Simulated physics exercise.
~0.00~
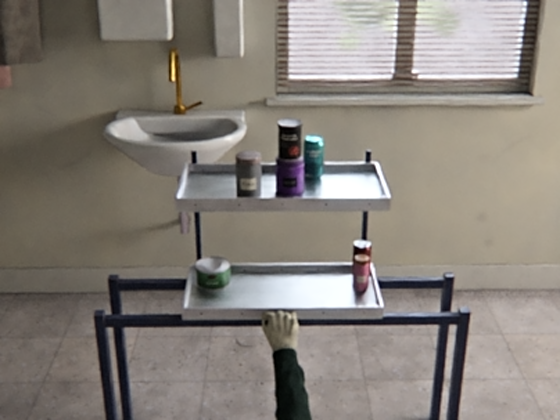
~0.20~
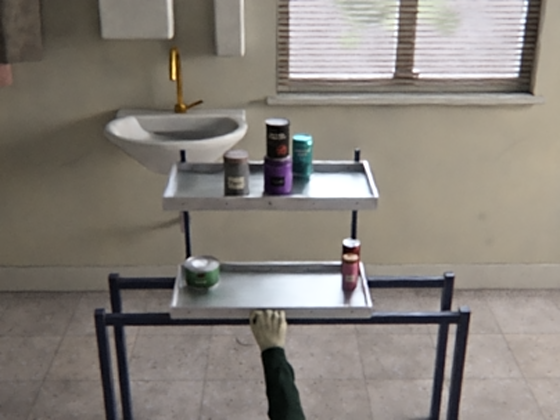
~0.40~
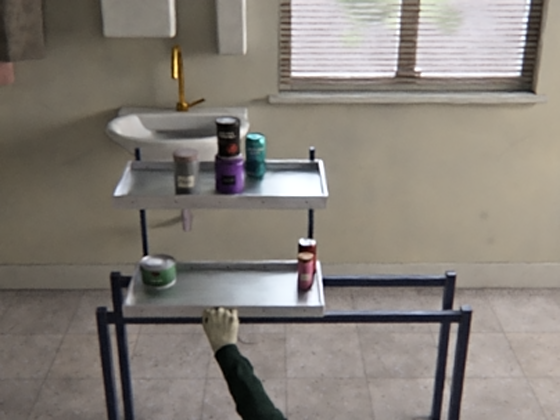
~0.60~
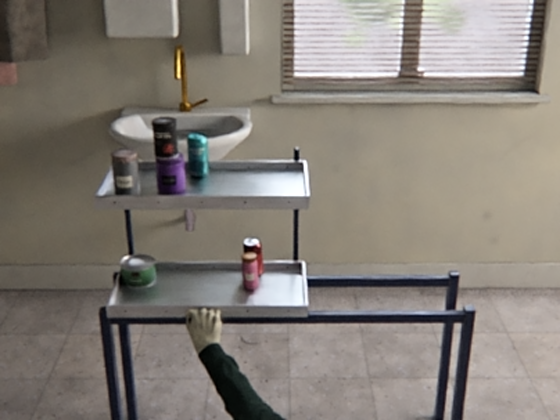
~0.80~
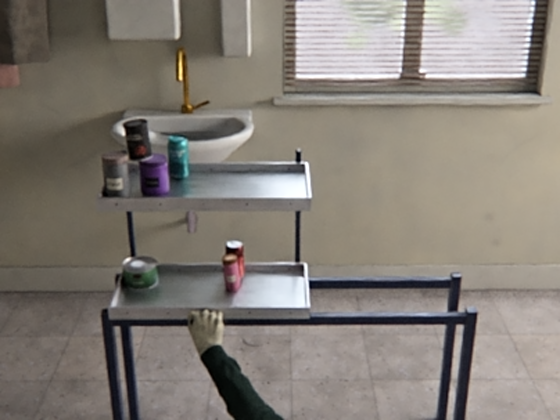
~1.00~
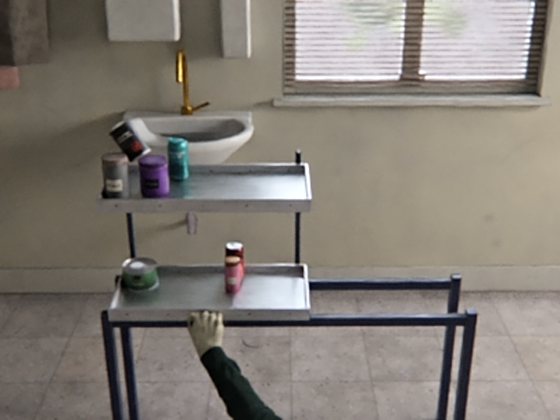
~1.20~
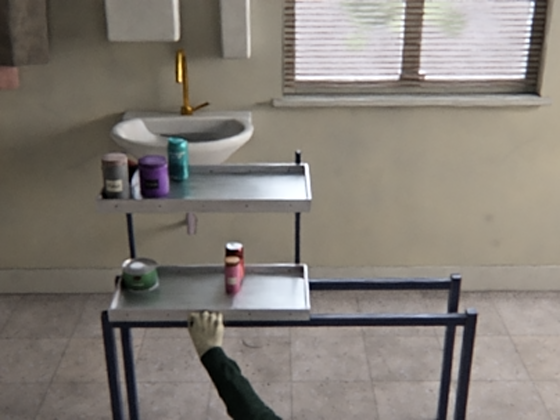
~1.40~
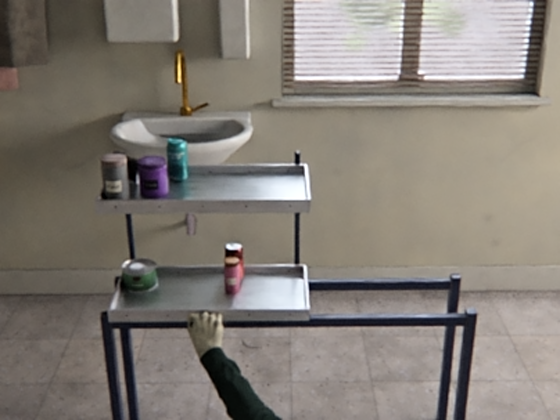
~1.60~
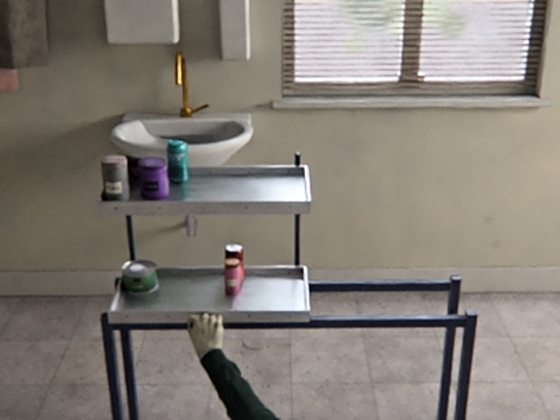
At the start, a pale hand in a dark green sleeve holds the front edge of a two-level tray rack on blue rails, with a black tin standing on a purple jar on the upper level. The rack travels left, slowly at first and then faster, and comes to a stop at the left end of the rails. The upper containers slide farther left, and the black tin tips over and drops off the purple jar. It ends on its side, mostly hidden behind the grey and purple jars, while the other containers remain standing.
